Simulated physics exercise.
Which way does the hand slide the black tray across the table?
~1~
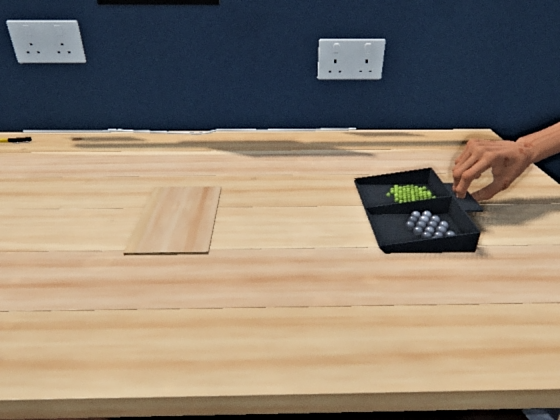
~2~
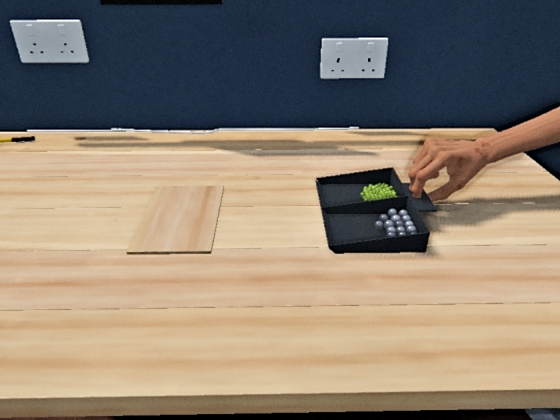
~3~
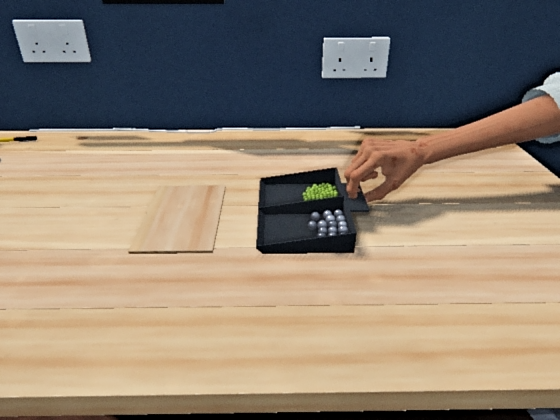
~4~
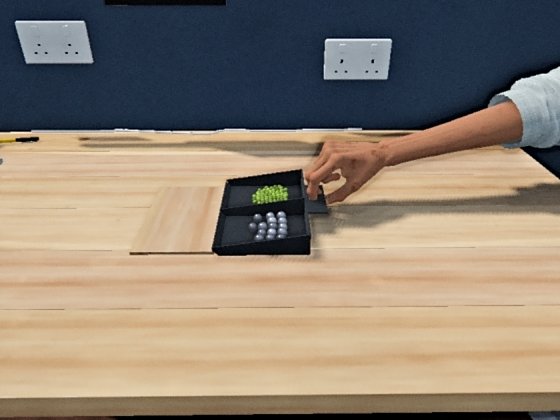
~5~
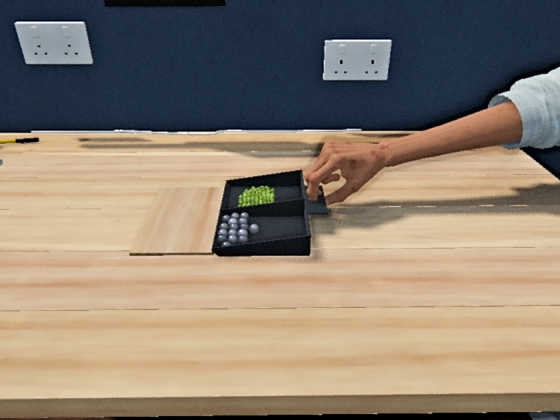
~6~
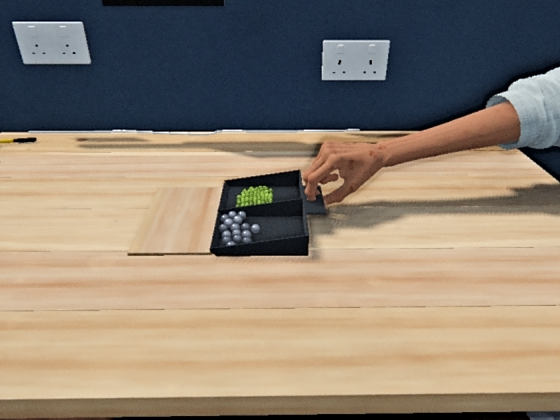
The hand slides the tray to the left, until it stops at the flat board.
